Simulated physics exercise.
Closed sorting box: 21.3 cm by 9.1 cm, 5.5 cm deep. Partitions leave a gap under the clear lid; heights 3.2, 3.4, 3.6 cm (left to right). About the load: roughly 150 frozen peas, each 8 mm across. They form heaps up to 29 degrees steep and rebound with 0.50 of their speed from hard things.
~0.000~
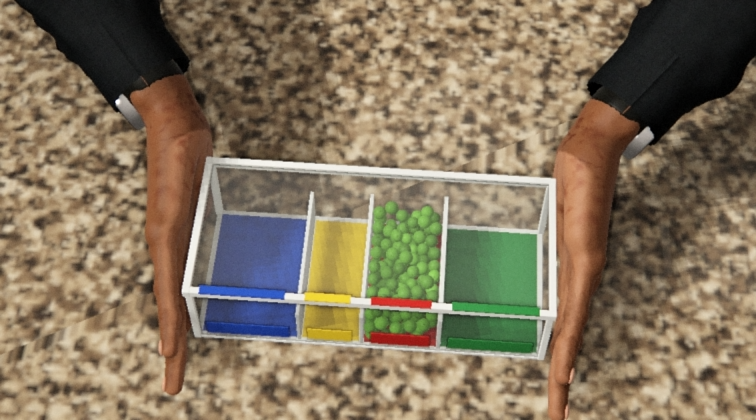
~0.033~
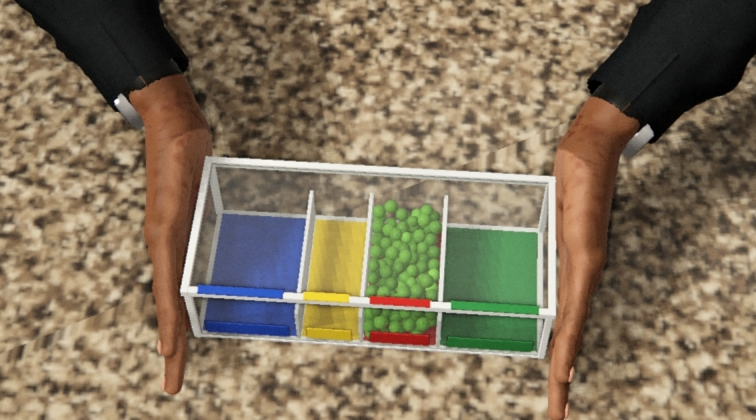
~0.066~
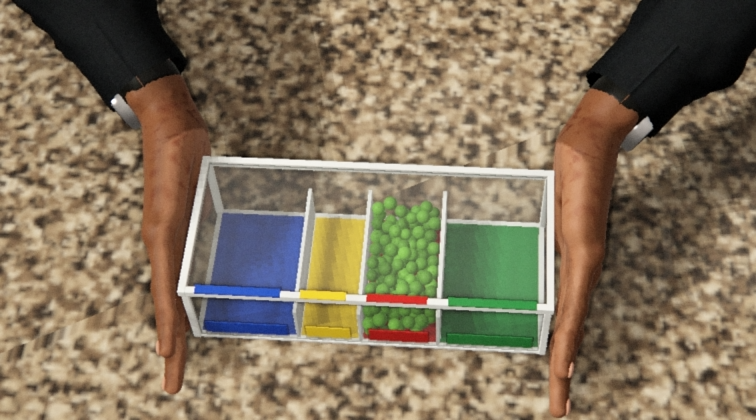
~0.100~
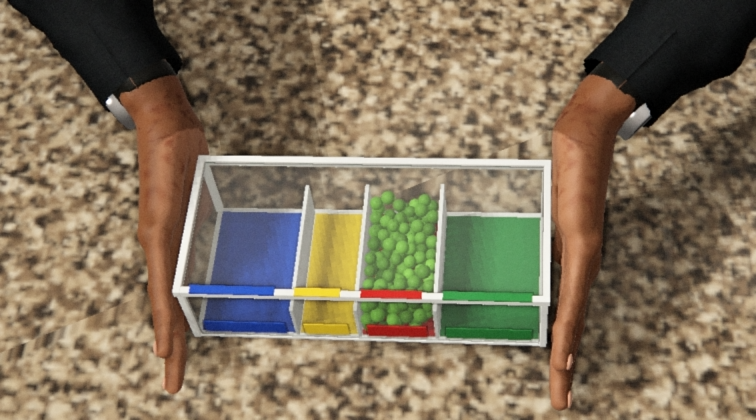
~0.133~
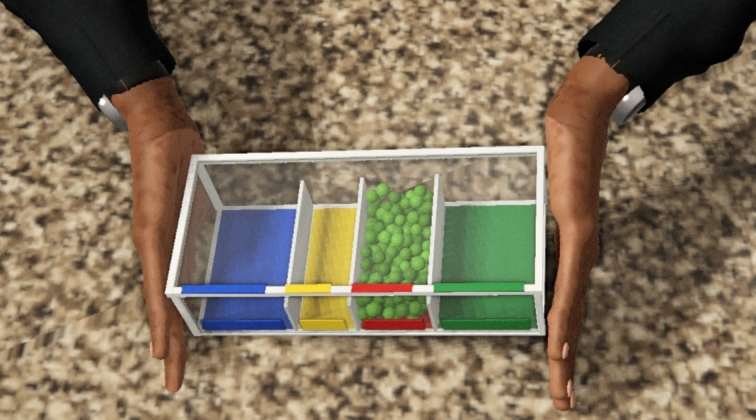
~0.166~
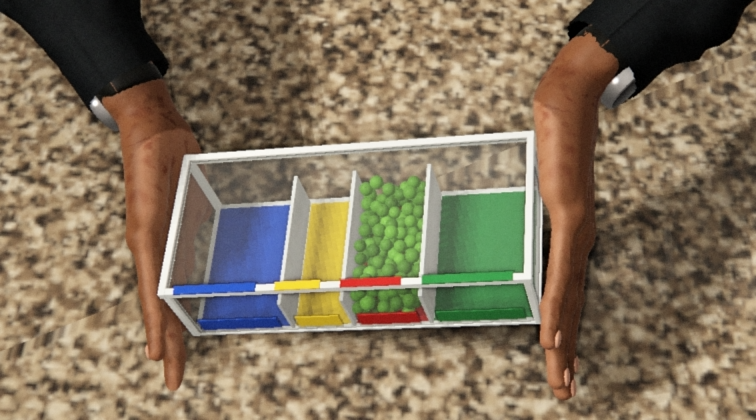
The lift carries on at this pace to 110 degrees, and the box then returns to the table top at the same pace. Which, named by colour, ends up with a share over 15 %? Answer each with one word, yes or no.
Red compartment: No. Blue compartment: Yes. Green compartment: No. Yellow compartment: No.
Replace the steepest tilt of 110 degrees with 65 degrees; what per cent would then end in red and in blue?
You'd see red with 90 % and blue with 10 %.
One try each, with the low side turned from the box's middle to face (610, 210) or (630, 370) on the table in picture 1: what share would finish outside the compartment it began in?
Estimate: Some 65 % and some 80 % respectively.
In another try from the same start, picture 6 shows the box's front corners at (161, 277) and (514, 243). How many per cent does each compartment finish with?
Each compartment ends like this: Red 10 per cent, blue 85 per cent, green 0 per cent, yellow 5 per cent.
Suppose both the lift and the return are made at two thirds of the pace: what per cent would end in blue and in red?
The blue compartment would end with 100 per cent, the red one with 0 per cent.
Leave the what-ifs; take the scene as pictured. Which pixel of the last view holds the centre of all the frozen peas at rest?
Somewhere near (245, 287) in the last picture.
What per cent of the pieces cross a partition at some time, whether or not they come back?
90 per cent, give or take.
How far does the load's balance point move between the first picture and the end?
Roughly 9.0 cm.
After 0.96 s, tilt 110 degrees; red 55 %, blue 20 %, yellow 20 %.
Then, at 1.49 s, tilt 50 degrees; red 10 %, blue 90 %.
After 2.08 s, tilt 0 degrees; red 10 %, blue 90 %.
At rest (2.5 s), red 10 %, blue 90 %, green 0 %, yellow 0 %.
